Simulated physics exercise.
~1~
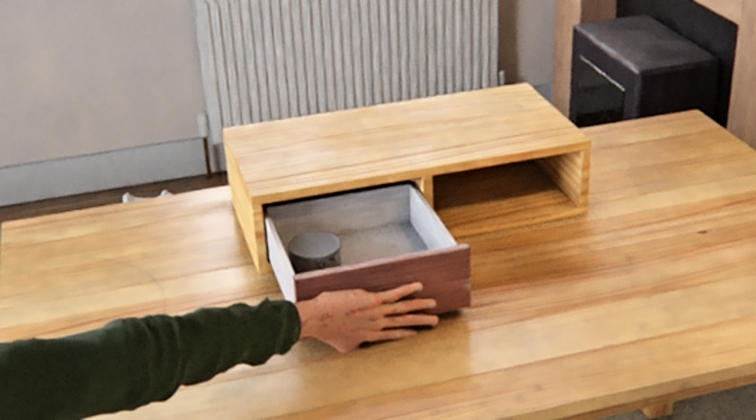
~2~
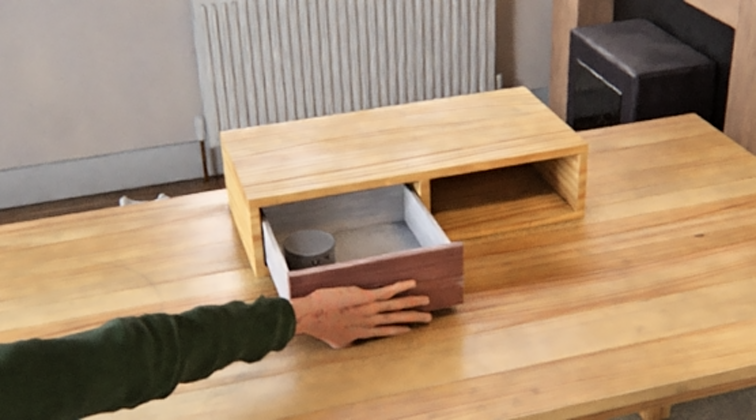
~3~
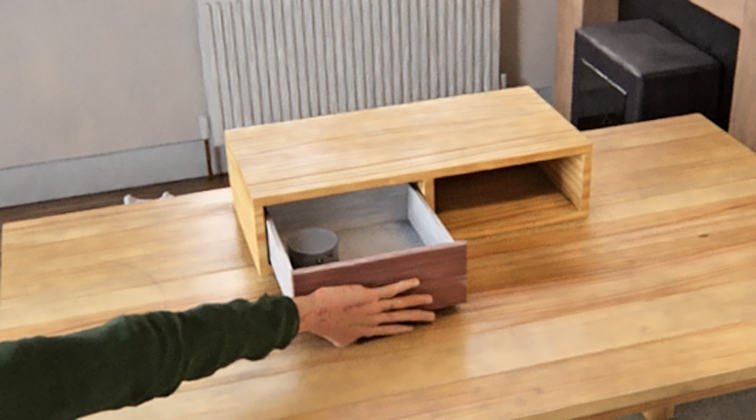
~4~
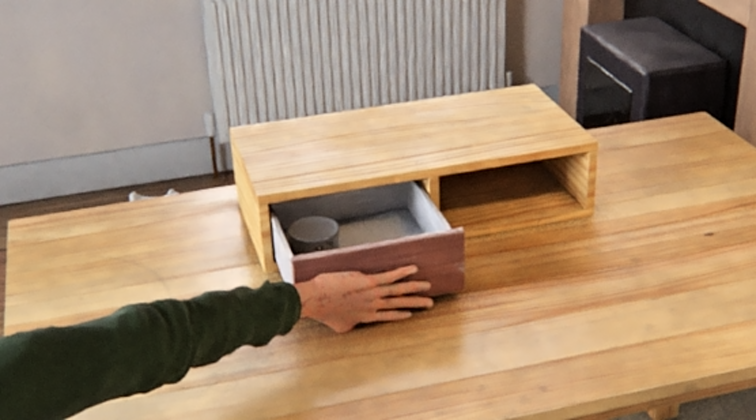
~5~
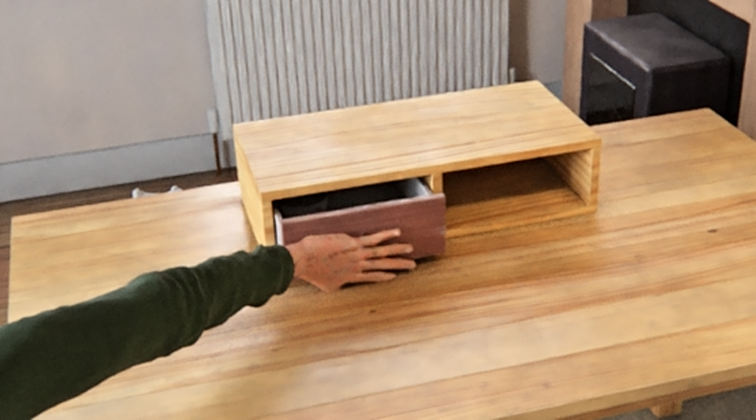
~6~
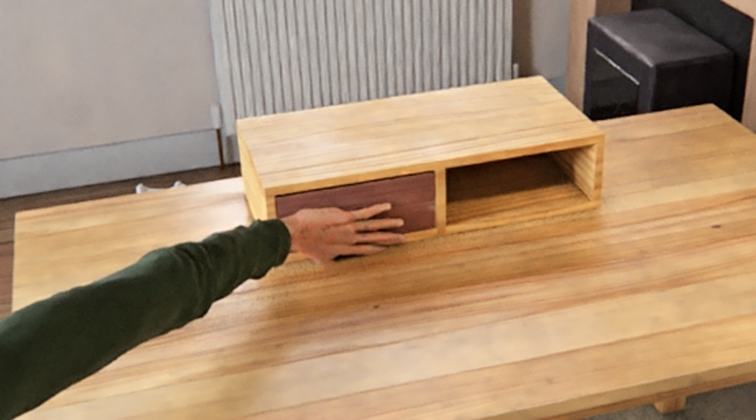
A hand in a dark green sleeve rested against the reddish-brown front of an open drawer holding a small grey tin, then pushed it steadily back into the low wooden unit on the table until it was fully closed, hiding the tin.
